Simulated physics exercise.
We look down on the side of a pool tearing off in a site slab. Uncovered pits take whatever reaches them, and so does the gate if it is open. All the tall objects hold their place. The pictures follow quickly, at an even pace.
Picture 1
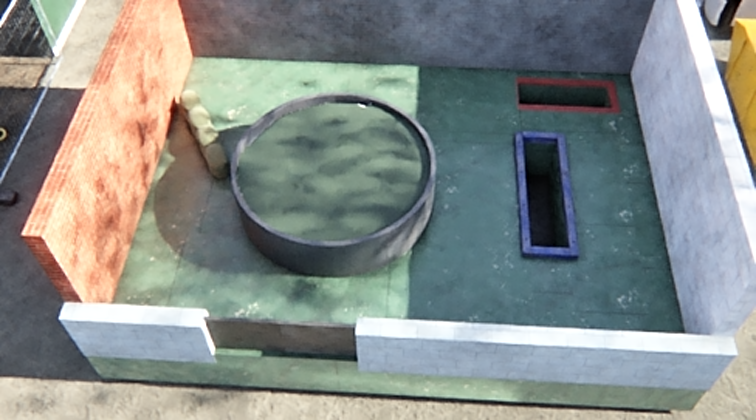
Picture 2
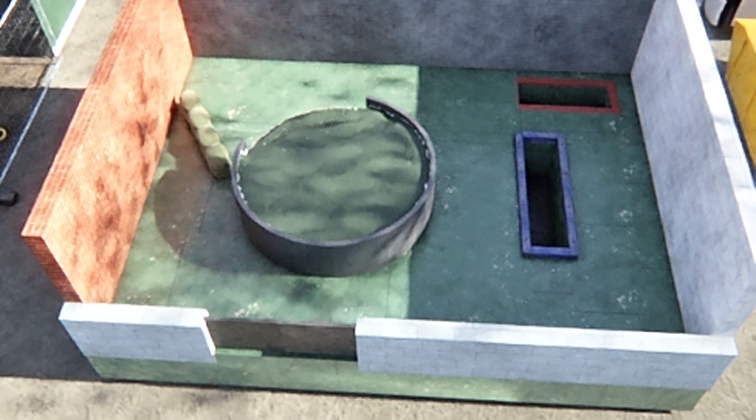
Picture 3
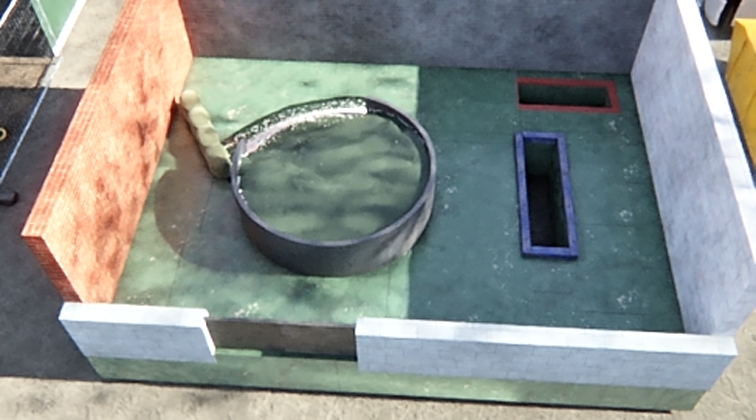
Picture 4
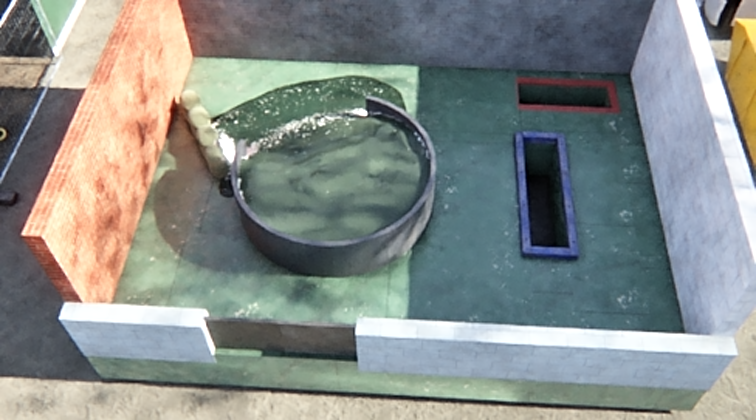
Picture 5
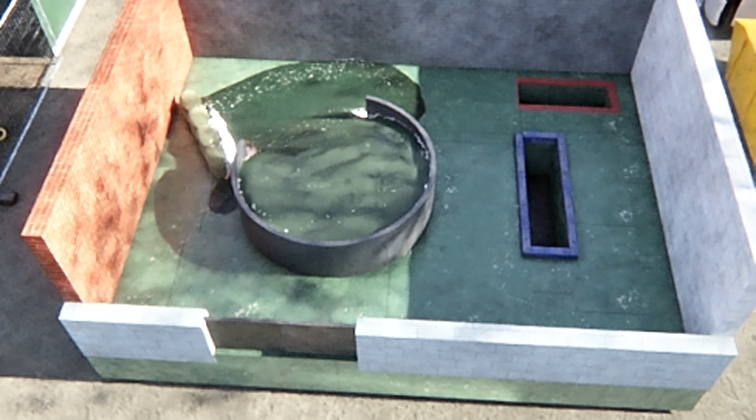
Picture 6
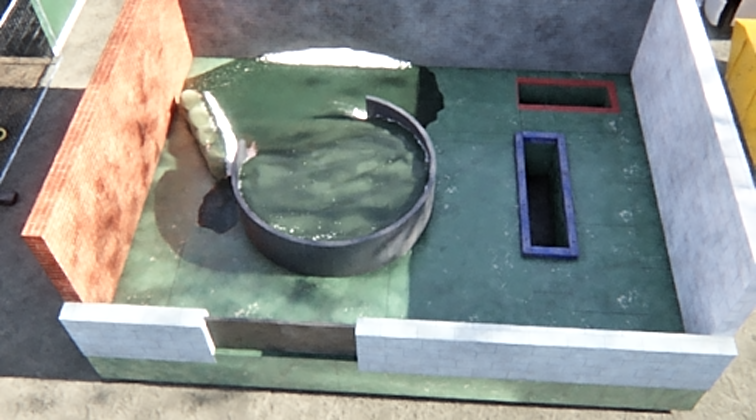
A round pool tears open on its far side, and water spreads toward the back wall.
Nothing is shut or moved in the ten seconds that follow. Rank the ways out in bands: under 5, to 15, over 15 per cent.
One by one: The gate takes under 5 %; the blue pit takes under 5 %; the red pit takes over 15 %.
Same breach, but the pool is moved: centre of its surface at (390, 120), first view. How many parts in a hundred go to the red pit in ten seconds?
Parts in a hundred: Red 15.
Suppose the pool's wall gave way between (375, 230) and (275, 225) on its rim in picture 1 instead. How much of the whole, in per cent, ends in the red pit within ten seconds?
Roughly, in per cent: Red 20.
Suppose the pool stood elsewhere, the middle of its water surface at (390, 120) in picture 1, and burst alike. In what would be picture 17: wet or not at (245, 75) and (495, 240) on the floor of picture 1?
In turn: Under water, dry.
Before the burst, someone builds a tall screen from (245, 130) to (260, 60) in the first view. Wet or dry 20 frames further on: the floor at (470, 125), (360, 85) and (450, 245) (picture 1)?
In that order: Awash, awash, not flooded.
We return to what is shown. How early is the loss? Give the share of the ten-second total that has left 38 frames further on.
About 55 per cent.
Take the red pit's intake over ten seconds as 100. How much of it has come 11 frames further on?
I make it 0 per cent.
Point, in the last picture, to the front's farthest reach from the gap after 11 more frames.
Around (590, 77).
A moment on, water covers 25 % of the floor; the gate 0 %, the blue pit 0 %, the red pit 0 %.
Next, water covers 35 % of the floor; the gate 0 %, the blue pit 0 %, the red pit 0 %.
Then, water covers 60 % of the floor; the gate 0 %, the blue pit 0 %, the red pit 3 %.
Later, water covers 85 % of the floor; the gate 0 %, the blue pit 1 %, the red pit 12 %.
In the end, water covers 95 % of the floor; the gate 0 %, the blue pit 2 %, the red pit 24 %.
